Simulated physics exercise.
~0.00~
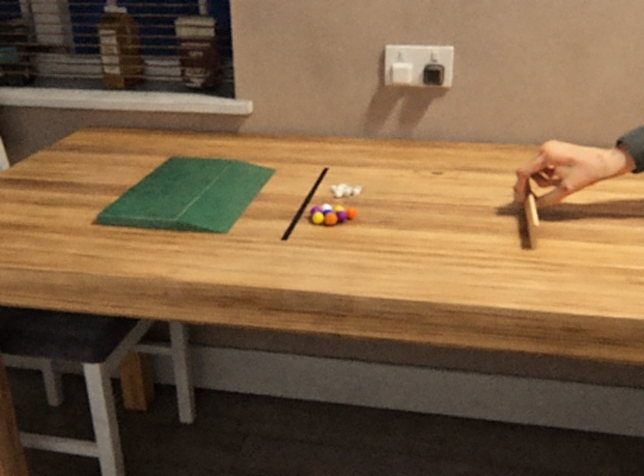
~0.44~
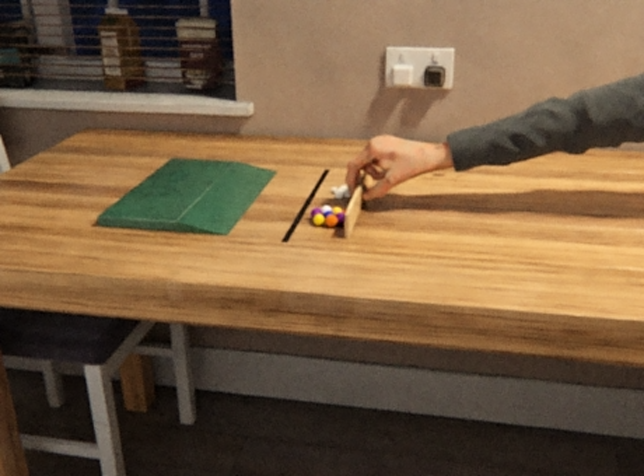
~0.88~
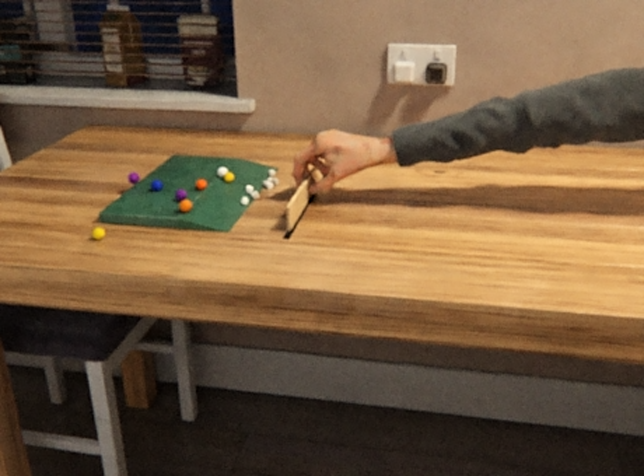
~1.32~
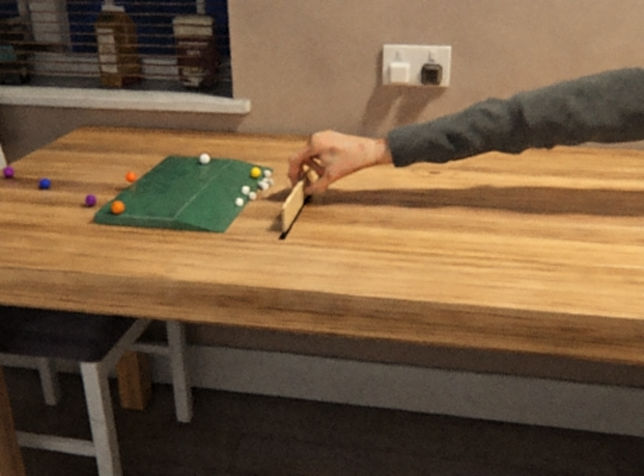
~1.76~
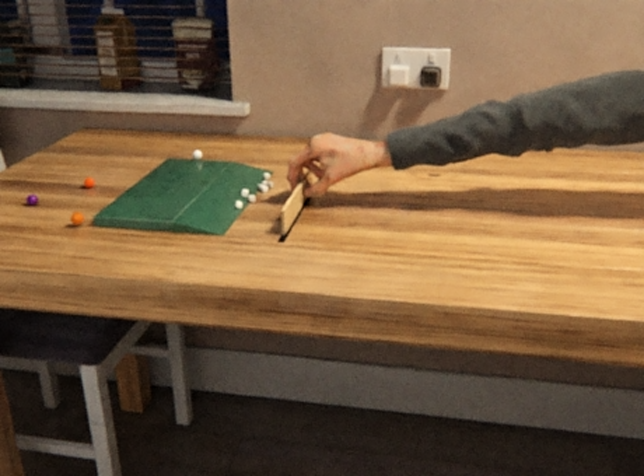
On a wooden table near a window, a hand holds an upright strip of wood to the right of two small batches, one of colourful balls and one of little white pieces. The hand sweeps the strip left until it meets both batches. It pushes them on and stops at the black tape. The colourful balls roll away across the low green wedge, while the white pieces bunch around its near edge. At the end, several balls lie beyond the wedge, and the white pieces remain clustered at its right side beside the still hand.
